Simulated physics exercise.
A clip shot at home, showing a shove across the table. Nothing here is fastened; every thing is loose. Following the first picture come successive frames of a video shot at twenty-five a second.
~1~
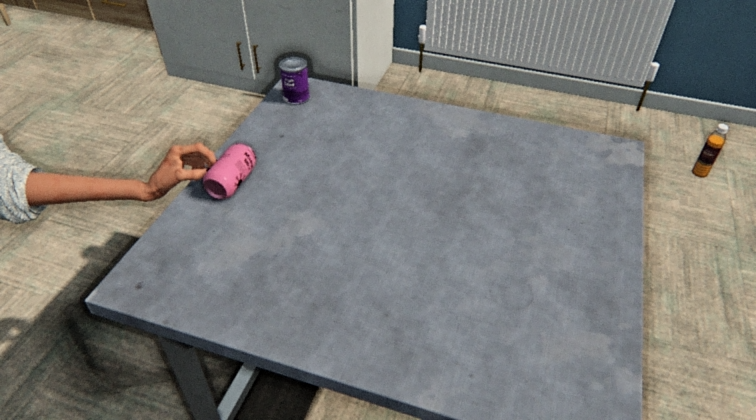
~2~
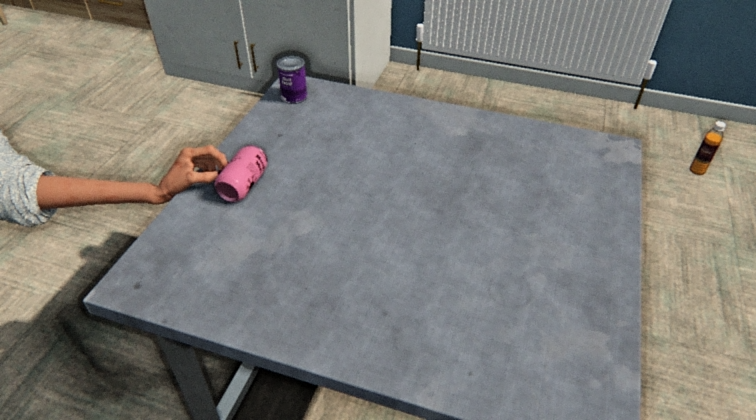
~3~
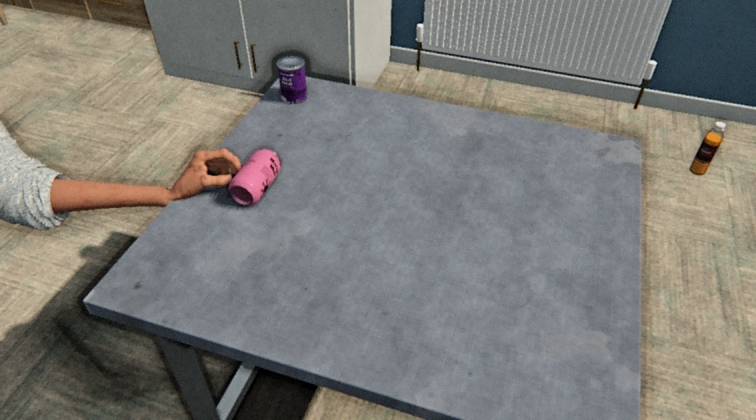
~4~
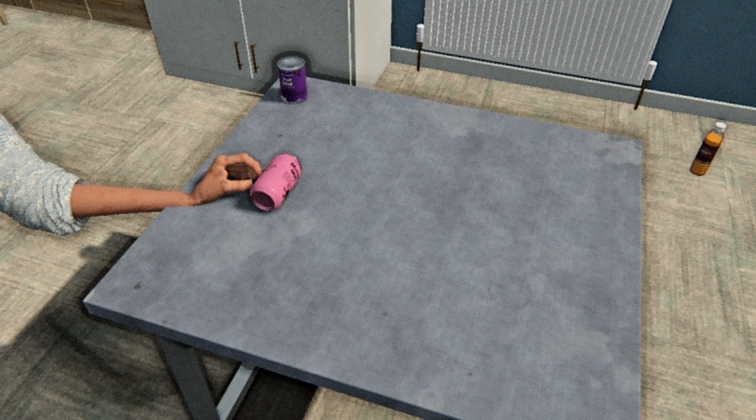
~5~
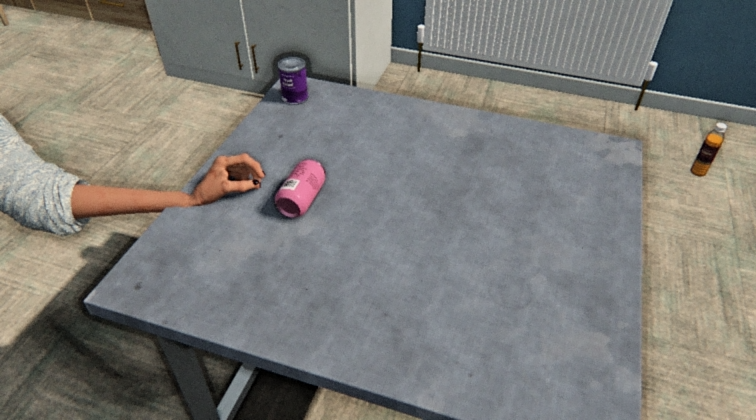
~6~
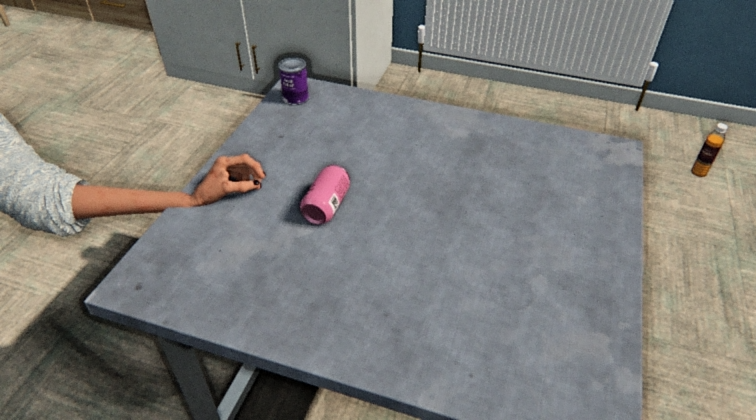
On a grey table at home, a hand pushes a pink can lying on its side rightward, then the can rolls clear of the fingers.
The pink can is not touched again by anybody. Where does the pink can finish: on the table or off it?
Off it.
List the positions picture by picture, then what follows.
In the first frame, under the hand; pink can (230, 171).
In the second frame, under the hand; pink can (242, 173).
In the third frame, under the hand; pink can (256, 177).
In the fourth frame, pink can (276, 182).
In the fifth frame, pink can (301, 188) shifted about its own width.
In the sixth frame, pink can (326, 195) shifted about its own width.
Then, 0.20 s on from there, pink can shifted well along near (452, 225).
Then, 0.40 s on from there, pink can shifted well along near (589, 257).
Then, 0.70 s on from there, pink can now off the table.
Then, 0.90 s on from there, things are still on the move.
In the end, off the table, pink can.
